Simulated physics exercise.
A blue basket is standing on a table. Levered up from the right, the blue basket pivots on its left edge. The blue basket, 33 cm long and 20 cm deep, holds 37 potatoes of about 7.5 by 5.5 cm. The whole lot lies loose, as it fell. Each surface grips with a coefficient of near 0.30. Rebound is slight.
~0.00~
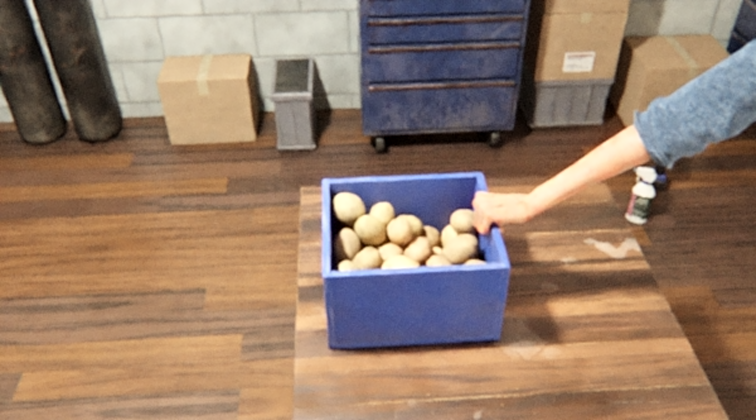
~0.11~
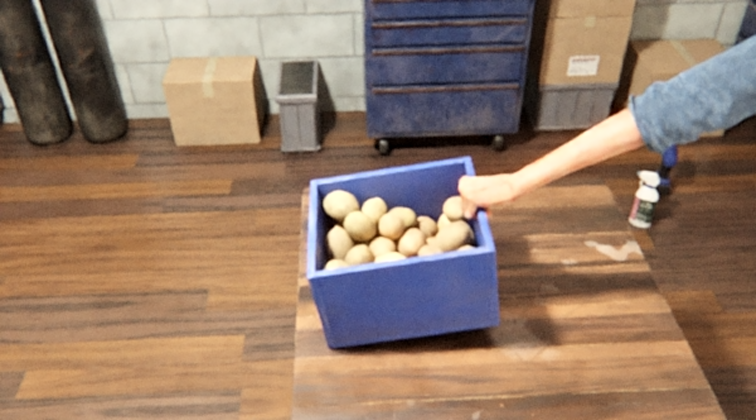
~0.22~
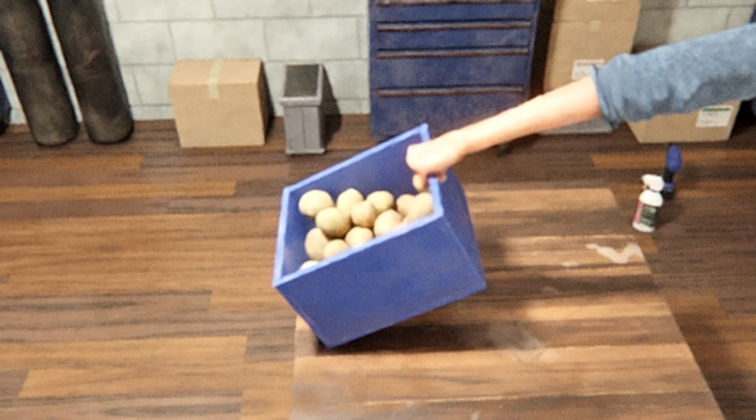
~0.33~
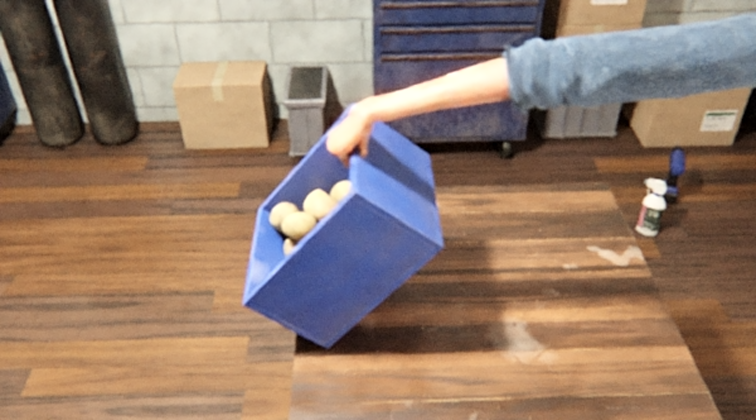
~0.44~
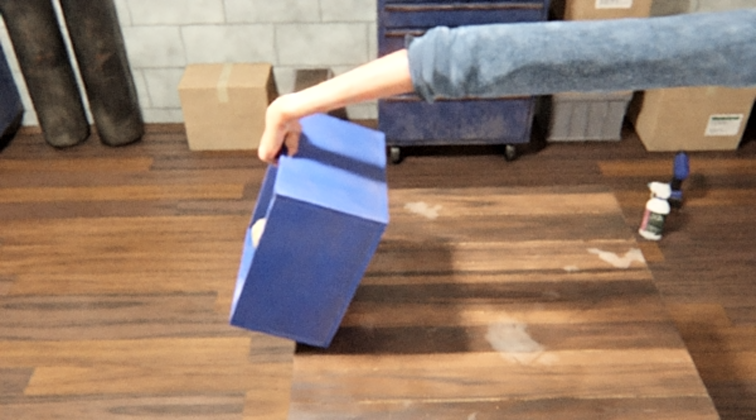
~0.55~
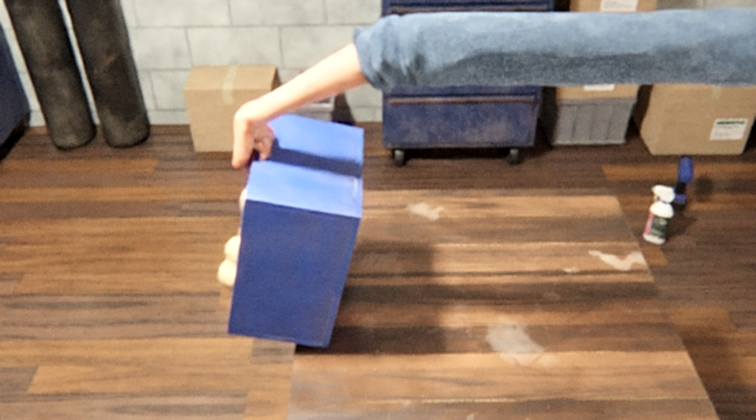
A blue basket of loose, round potatoes on a wooden table was levered up from the right by a hand, pivoting on its left edge until it stood steeply tilted toward the left.
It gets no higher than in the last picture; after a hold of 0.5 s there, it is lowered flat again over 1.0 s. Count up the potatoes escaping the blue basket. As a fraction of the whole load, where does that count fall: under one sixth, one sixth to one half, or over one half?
It is going to drop one sixth up to half of its pieces.
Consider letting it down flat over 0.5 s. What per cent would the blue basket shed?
That blue basket would end up losing 30 percent.
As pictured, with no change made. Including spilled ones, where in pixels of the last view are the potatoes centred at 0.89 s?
Pixel (272, 265), give or take.
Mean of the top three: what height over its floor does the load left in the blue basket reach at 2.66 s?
17 cm or thereabouts.
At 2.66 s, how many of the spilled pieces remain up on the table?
Tally: Some 0.
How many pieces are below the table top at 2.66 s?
I'd put the number around 14.
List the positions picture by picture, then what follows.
In the first frame (we follow the rim corner now nearest the camera; the camera moves round a little), blue basket at (330, 274); tilt 0°; nothing out yet.
The second frame shows blue basket at (314, 274); tilt 8°.
The third frame shows blue basket at (279, 281); tilt 27°.
The fourth frame shows blue basket at (247, 299); tilt 50°.
The fifth frame shows blue basket at (231, 319); tilt 69°.
The sixth frame shows blue basket at (228, 327); tilt 77°; nothing out yet.
After 0.89 s, tilt 77°; 12 of 37 out of the blue basket.
After 1.31 s, tilt 64°; 14 of 37 out of the blue basket.
After 1.90 s, tilt 5°; 14 of 37 out of the blue basket.
Final count (at 2.66 s), 14 of 37 out of the blue basket. Asked share, 14 of 37, 38 per cent.
